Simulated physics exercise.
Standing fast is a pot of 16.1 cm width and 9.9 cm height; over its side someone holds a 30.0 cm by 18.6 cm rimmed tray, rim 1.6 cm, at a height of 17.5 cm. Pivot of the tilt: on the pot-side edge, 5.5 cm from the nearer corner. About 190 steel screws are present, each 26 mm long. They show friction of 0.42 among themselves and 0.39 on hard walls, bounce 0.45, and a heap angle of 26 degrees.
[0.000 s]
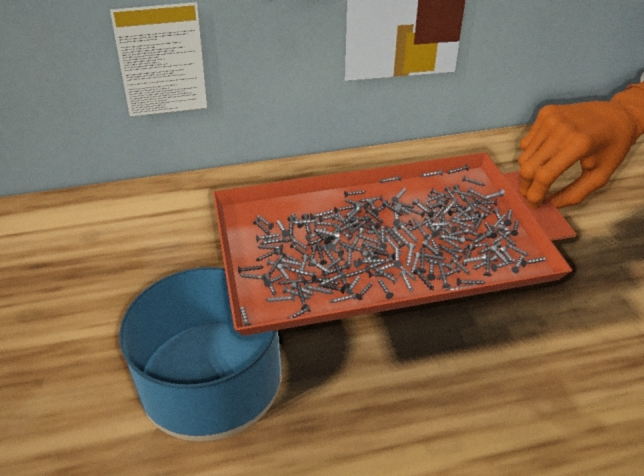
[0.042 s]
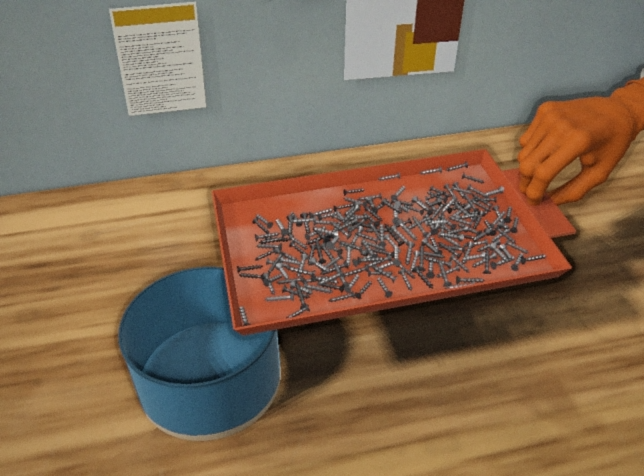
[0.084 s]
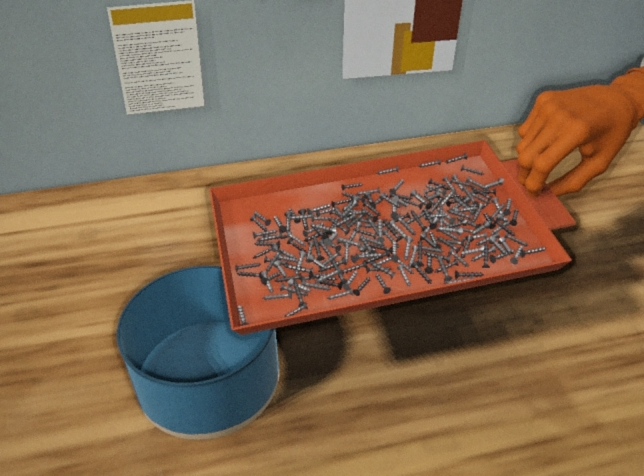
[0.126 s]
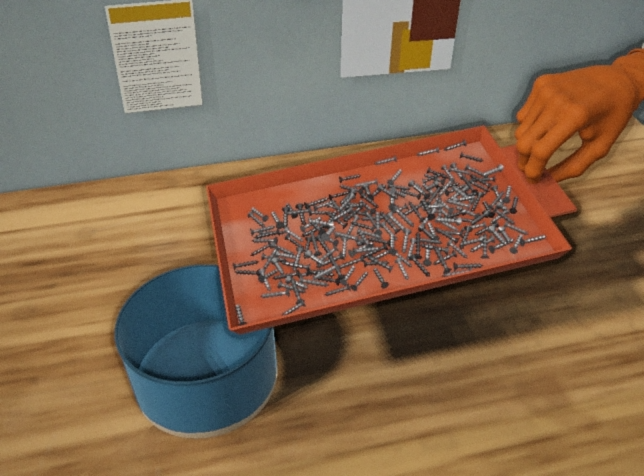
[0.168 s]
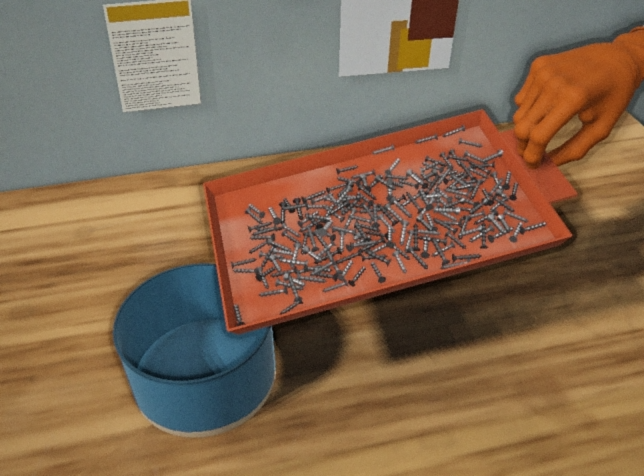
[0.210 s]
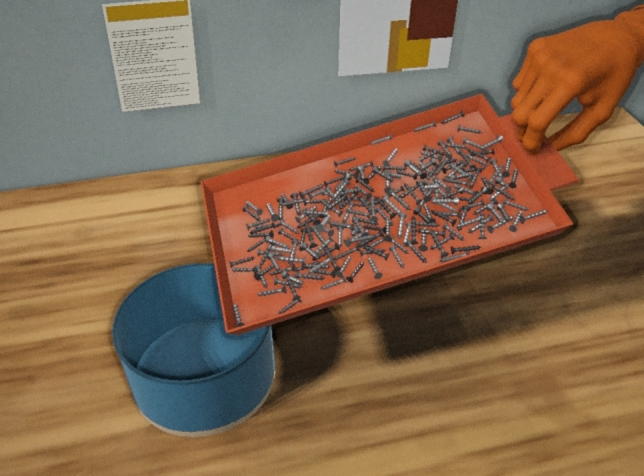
At first, an orange hand holds a red rimmed tray of scattered steel screws nearly level, its left end over a blue pot on a wooden surface. The hand then raises the right end gradually, tilting the tray modestly down toward the pot, while the screws stay spread across it and the pot remains empty.
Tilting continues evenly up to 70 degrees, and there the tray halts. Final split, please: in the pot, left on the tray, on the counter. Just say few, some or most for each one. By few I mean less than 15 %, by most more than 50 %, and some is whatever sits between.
I would say pot some, tray few, counter most.
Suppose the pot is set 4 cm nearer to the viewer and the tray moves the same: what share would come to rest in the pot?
Around 75 per cent.
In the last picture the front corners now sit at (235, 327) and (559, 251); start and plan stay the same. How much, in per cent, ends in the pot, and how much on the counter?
Pot 0; counter 95.
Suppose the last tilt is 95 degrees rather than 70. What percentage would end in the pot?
Around 30 per cent, then.
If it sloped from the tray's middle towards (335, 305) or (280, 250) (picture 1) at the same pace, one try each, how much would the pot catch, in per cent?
Estimate: Some 5 % and some 70 % respectively.
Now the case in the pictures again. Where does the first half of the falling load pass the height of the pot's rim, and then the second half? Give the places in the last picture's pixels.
At roughly (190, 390) first, later on at (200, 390).
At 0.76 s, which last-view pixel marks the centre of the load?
Approximately (230, 293) in the last view.
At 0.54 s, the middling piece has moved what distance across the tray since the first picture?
About 4 cm.
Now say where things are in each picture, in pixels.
In the first picture, tray tilt 0 degrees, front corners at (242, 323) and (562, 267); middle of the pieces at (394, 236); pot at (199, 322).
In the second picture, tray tilt 1 degrees, front corners at (241, 322) and (562, 264); middle of the pieces at (393, 234).
In the third picture, tray tilt 3 degrees, front corners at (239, 322) and (562, 256); middle of the pieces at (391, 229).
In the fourth picture, tray tilt 6 degrees, front corners at (236, 322) and (562, 245), lowest corner left front; middle of the pieces at (389, 221).
In the fifth picture, tray tilt 9 degrees, front corners at (234, 323) and (562, 232), lowest corner left front; middle of the pieces at (386, 213).
In the sixth picture, tray tilt 13 degrees, front corners at (233, 324) and (562, 220), lowest corner left front; middle of the pieces at (384, 206); pot at (192, 318). Its pace works out near 85 degrees a second.
Then, at 0.54 s, tilt 41 degrees; the tray holds 100 %, the pot 0 %.
After 0.76 s, tilt 60 degrees; the tray holds 85 %, the pot 0 %.
Then, at 1.09 s, tilt 70 degrees; the tray holds 10 %, the pot 25 %.
By 2.4 s all is still; pot 30 %, tray 5 %, counter 65 %.
